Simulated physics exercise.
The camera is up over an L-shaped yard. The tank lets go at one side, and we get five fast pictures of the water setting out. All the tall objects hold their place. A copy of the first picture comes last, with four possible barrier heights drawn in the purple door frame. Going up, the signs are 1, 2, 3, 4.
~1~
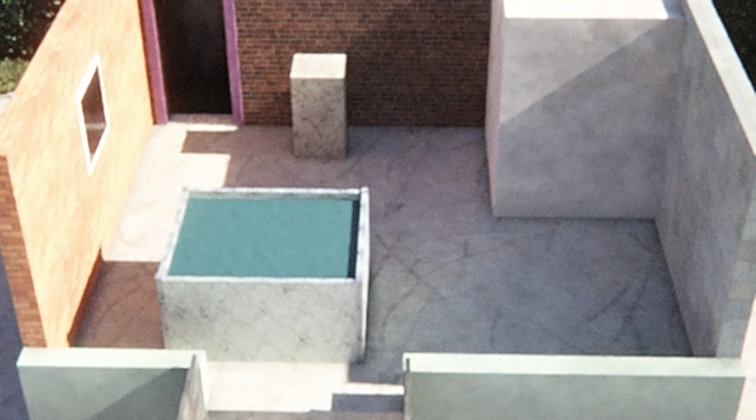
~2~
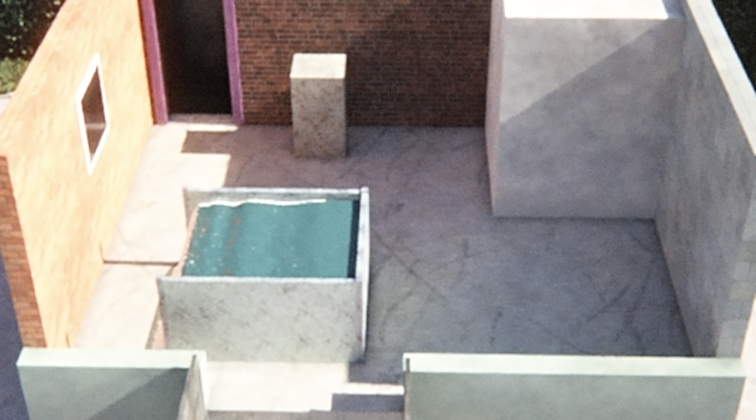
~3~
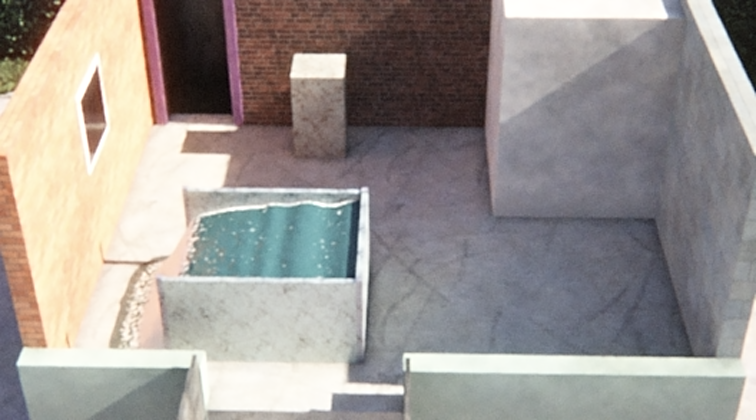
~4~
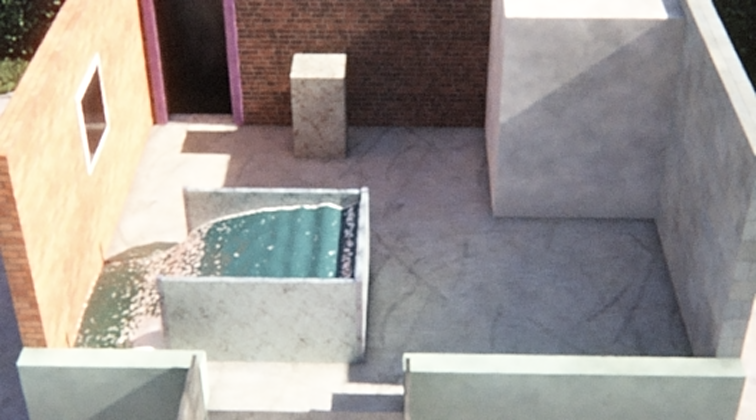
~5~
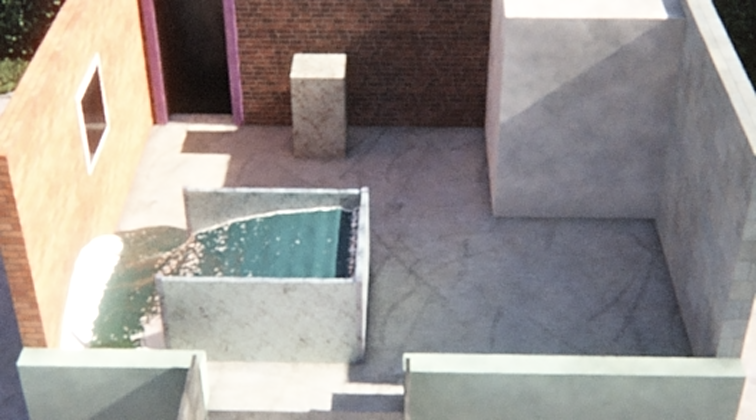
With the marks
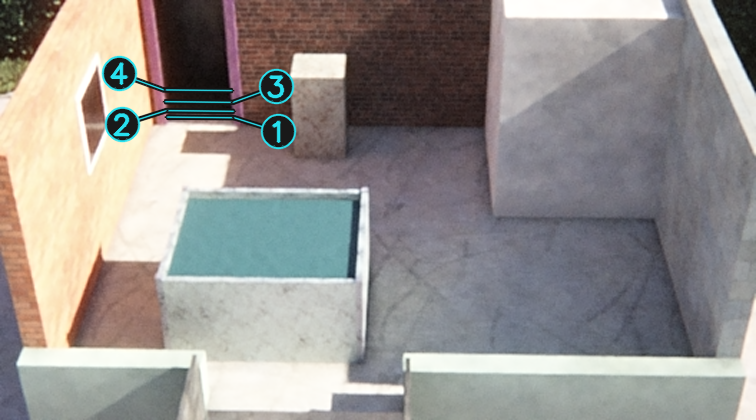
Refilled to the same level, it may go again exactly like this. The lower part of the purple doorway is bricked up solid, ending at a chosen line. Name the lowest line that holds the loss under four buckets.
The answer is line 3.
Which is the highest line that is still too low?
It is 2.
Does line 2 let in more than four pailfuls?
Yes.
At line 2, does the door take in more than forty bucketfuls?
No, it does not.
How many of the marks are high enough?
Two of the four.
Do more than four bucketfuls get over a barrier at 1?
Yes, that goes wrong.
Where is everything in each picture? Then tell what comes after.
Water in the tank at rest, its middle at (268, 239); foot of the purple doorway at (201, 125); open gate at (304, 348), in the first frame.
Water covers 2 % of the ground, its front hidden from here, in the second frame.
In the third frame, 4 % of the ground under water, visible out to (129, 303).
In the fourth frame, 8 % of the ground under water, visible out to (109, 265).
In the fifth frame, 11 % of the ground under water, visible out to (113, 235).
In cyan, 1 at (200, 117); 2 at (199, 110); 3 at (199, 102); 4 at (197, 90); from the bottom up 1, 2, 3, 4.
If 1 is chosen, dozens of bucketfuls pour in.
If 2 is chosen, about 12 bucketfuls get in.
If 3 is chosen, a bucket or two gets in.
If 4 is chosen, nothing gets over.
